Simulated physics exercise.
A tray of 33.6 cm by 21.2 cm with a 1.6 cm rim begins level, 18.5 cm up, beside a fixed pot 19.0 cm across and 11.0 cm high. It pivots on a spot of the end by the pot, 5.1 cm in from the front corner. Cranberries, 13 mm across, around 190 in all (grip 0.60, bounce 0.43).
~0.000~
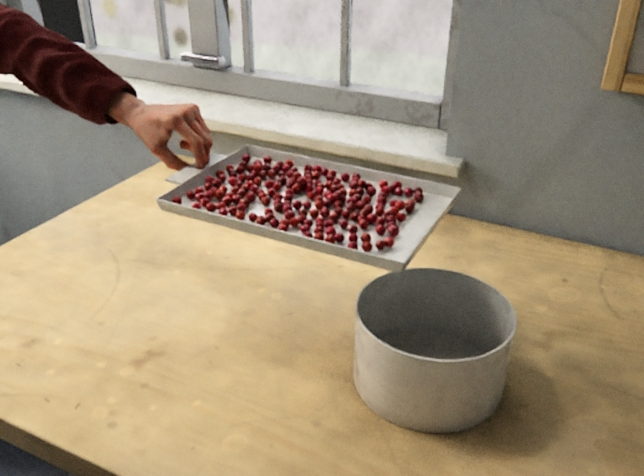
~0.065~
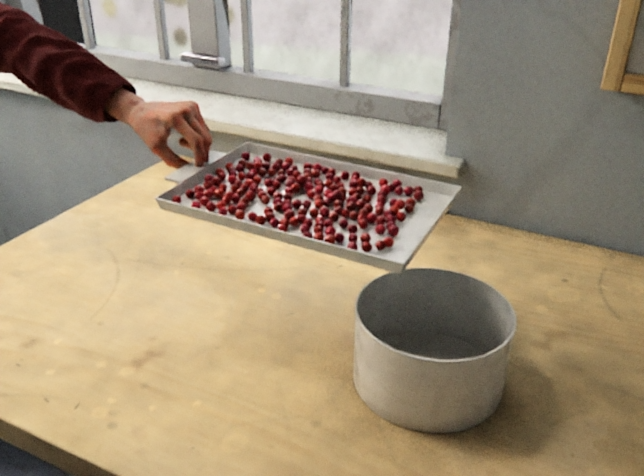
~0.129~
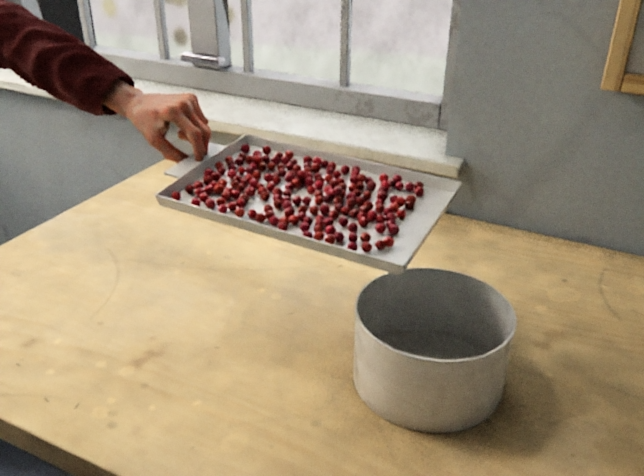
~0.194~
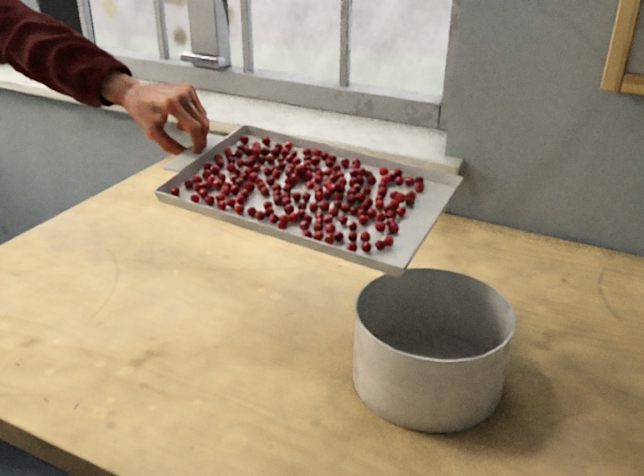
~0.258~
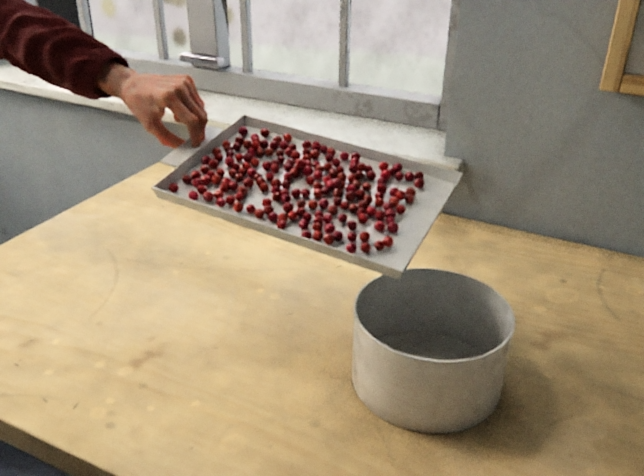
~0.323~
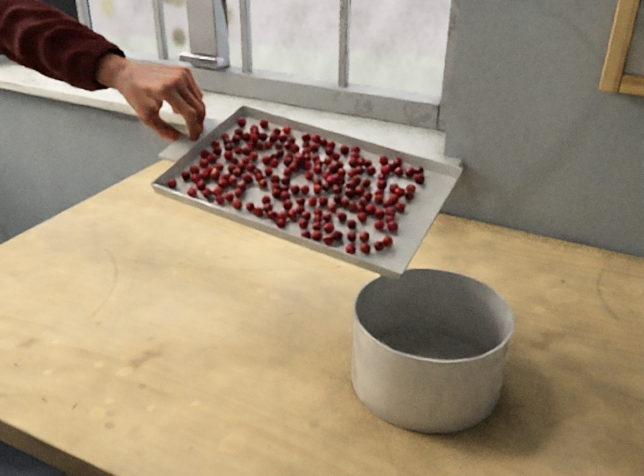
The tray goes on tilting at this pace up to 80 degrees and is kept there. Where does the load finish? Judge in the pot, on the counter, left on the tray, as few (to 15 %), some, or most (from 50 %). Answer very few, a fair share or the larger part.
Pot: Very few, counter: Very few, tray: The larger part.
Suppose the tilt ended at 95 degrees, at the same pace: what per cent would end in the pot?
Then about 30 per cent.
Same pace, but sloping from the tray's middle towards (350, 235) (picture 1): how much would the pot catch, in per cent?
Some 5 per cent.
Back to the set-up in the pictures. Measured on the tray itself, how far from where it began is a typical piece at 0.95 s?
Roughly 7 cm.
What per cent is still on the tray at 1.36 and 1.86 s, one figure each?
About 100, 95.
After 0.95 s, tilt 45 degrees; the tray holds 100 %, the pot 0 %.
Then, at 1.36 s, tilt 65 degrees; the tray holds 100 %, the pot 0 %.
After 1.86 s, tilt 80 degrees; the tray holds 95 %, the pot 0 %.
In the end, at 2.6 s, pot 5 %, counter 5 %, tray 95 %.
